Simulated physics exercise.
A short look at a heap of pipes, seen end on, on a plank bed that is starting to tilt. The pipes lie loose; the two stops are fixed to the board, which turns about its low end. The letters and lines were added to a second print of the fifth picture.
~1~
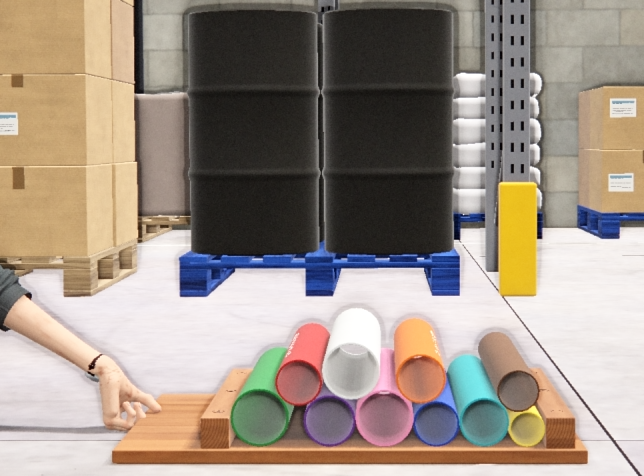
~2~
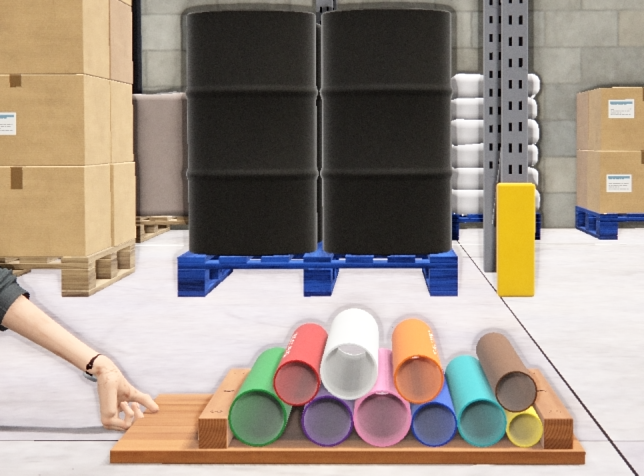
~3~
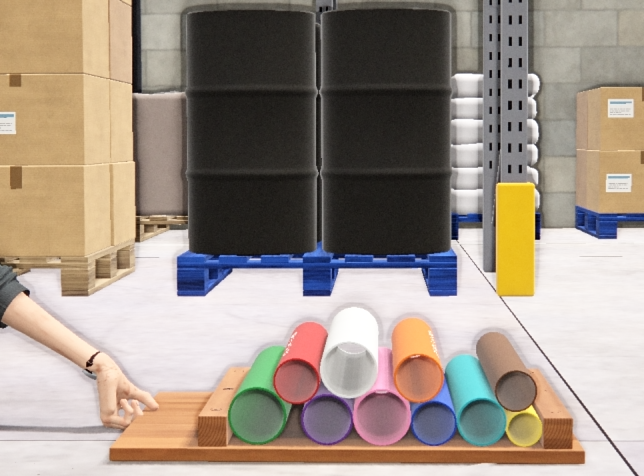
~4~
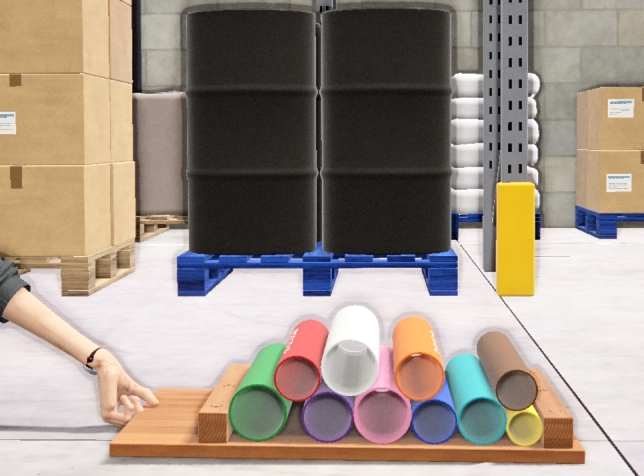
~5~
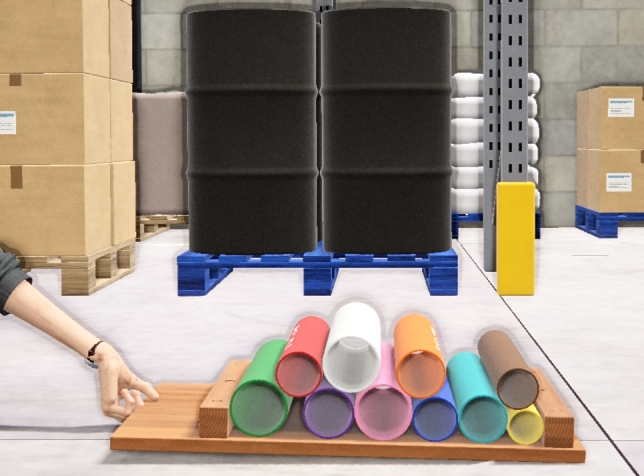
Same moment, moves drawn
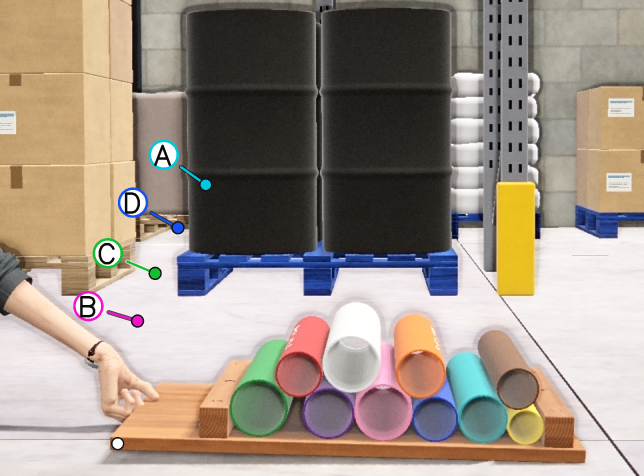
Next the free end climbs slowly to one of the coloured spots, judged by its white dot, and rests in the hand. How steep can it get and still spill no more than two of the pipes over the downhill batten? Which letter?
It can be raised to C.
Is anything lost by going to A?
Yes, at A.
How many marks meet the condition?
The number is two.
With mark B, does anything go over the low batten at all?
At B: Yes.
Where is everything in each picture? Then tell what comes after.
Board (352, 411); green pipe (259, 417); purple pipe (330, 421), in the first picture.
Purple pipe (328, 421); pink pipe (383, 418), in the second picture.
Board (349, 410); green pipe (257, 415); red pipe (296, 381), in the third picture.
Board (350, 408); green pipe (258, 412); purple pipe (328, 417), in the fourth picture.
Board (350, 405); green pipe (259, 408); purple pipe (329, 413), in the fifth picture.
On the marked copy, A at (206, 185); B at (138, 321); C at (155, 273); D at (178, 228); the white dot at (118, 444).
Following C. Soon after the start, board at 15°.
Later, board at 23°.
In the end, board at 23°, two over the low batten (brown, orange).
As for the rest, A four over the low batten (red, brown, orange, white); B one over the low batten (brown); D four over the low batten (red, brown, orange, white).
